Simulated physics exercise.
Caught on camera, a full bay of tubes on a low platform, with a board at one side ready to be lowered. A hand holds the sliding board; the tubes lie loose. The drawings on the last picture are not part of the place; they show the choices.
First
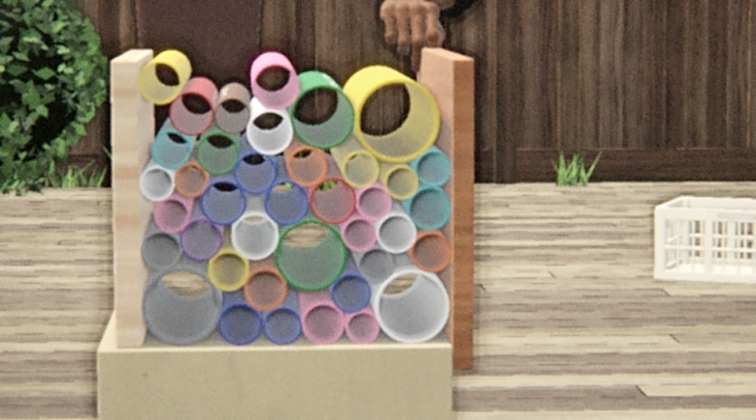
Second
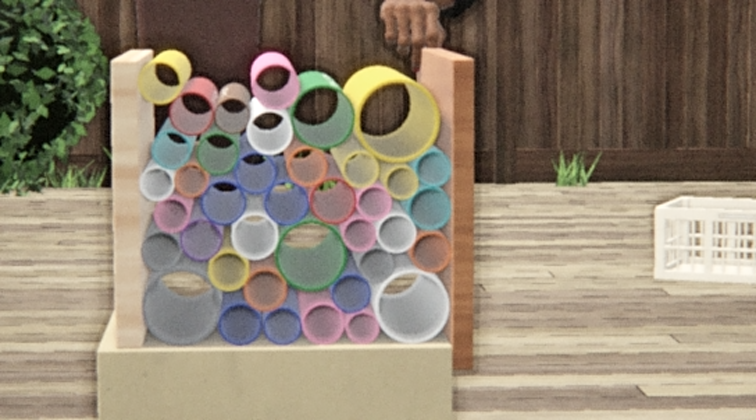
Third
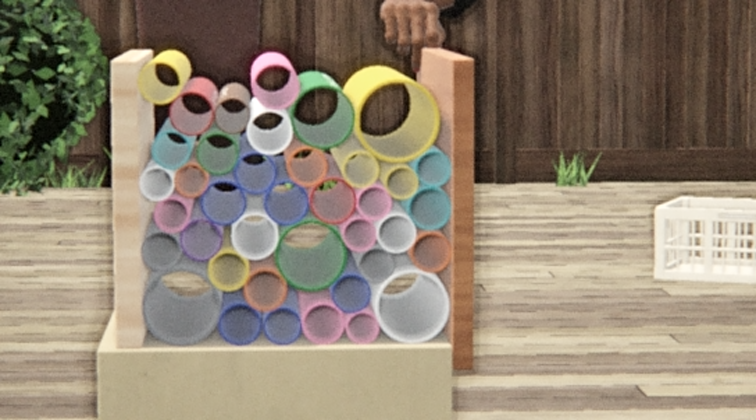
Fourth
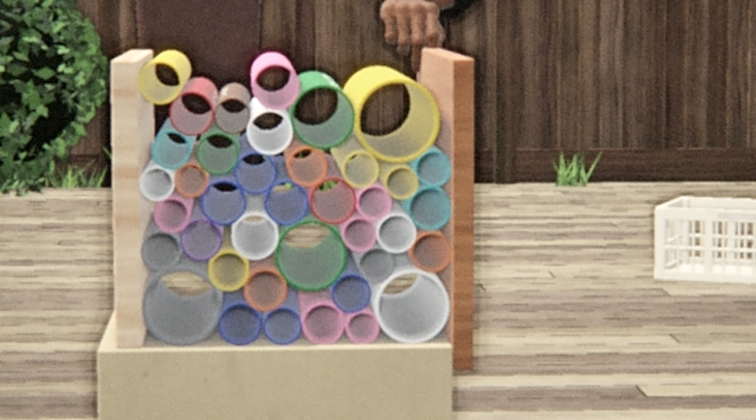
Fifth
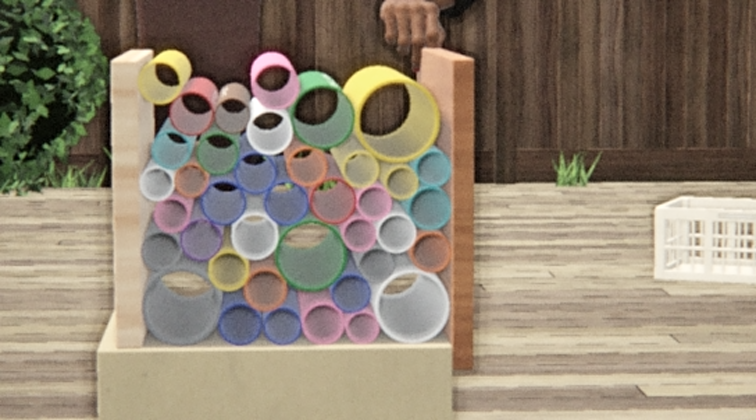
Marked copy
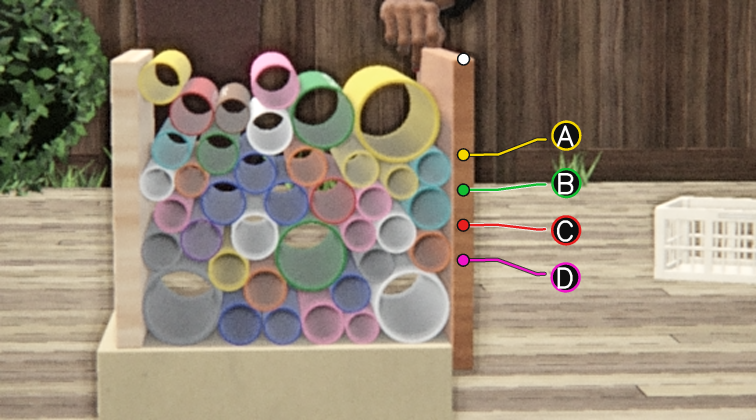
We see colourful tubes of various sizes stacked between two upright boards on a low platform, with a hand near the top of the right board and a white crate farther right. Nothing visibly moves throughout.
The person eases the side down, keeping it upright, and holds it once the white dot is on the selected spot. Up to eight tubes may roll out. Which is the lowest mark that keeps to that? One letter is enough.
No lower than D.
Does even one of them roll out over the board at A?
No, at A.
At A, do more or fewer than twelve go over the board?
It loses fewer than twelve.
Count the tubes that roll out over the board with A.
At A the number is none.
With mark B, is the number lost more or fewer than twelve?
Fewer than twelve.
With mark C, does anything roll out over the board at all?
At C: Yes.
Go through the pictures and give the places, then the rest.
A white tube (412, 307); a grey tube (161, 251); a white tube (396, 233), in the first frame.
A white tube (396, 233); a pink tube (374, 203), in the second frame.
An orange tube (191, 181); a turquoise tube (433, 168), in the third frame.
A brown tube (232, 116); side board (443, 195), in the fourth frame.
A grey tube (182, 307); a white tube (412, 307); a grey tube (161, 251), in the fifth frame.
On the marked copy, A at (464, 155); B at (464, 190); C at (464, 226); D at (464, 260); the white dot at (464, 59).
Taking D. A third of the way, top of the board (452, 147).
Two thirds of the way, top of the board (452, 247).
When it is over, top of the board (452, 259), about four out over the board.
As for the rest, A none out over the board; B none out over the board; C two out over the board.
